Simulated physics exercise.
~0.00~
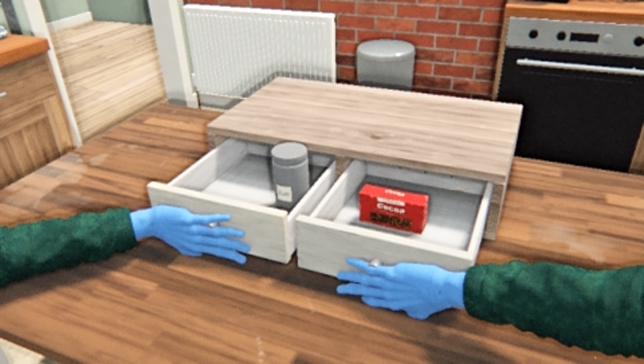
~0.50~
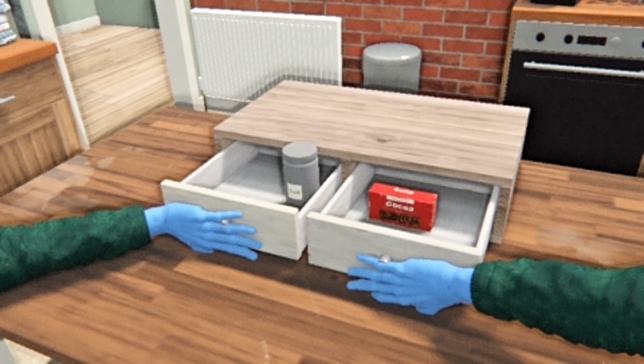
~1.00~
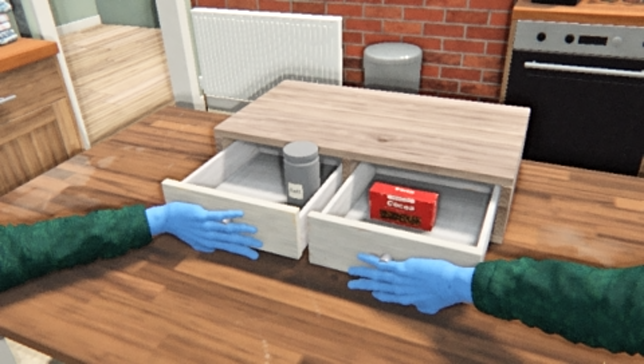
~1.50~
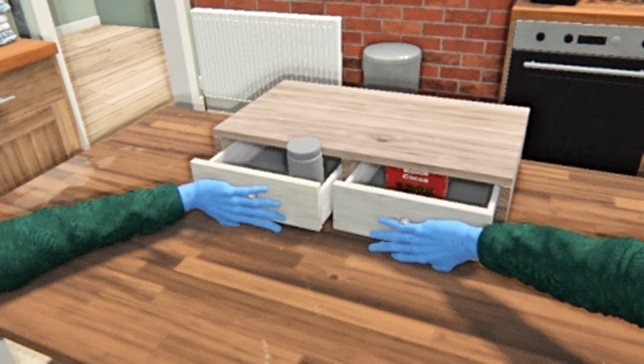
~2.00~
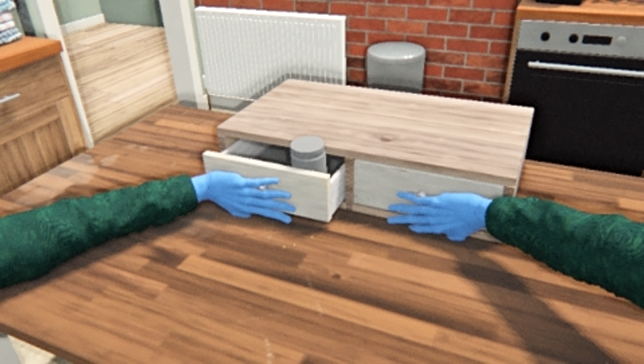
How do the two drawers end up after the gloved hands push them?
The right drawer closes all the way with the red packet out of sight, while the left drawer does not get fully in and stays ajar with the grey jar still showing.
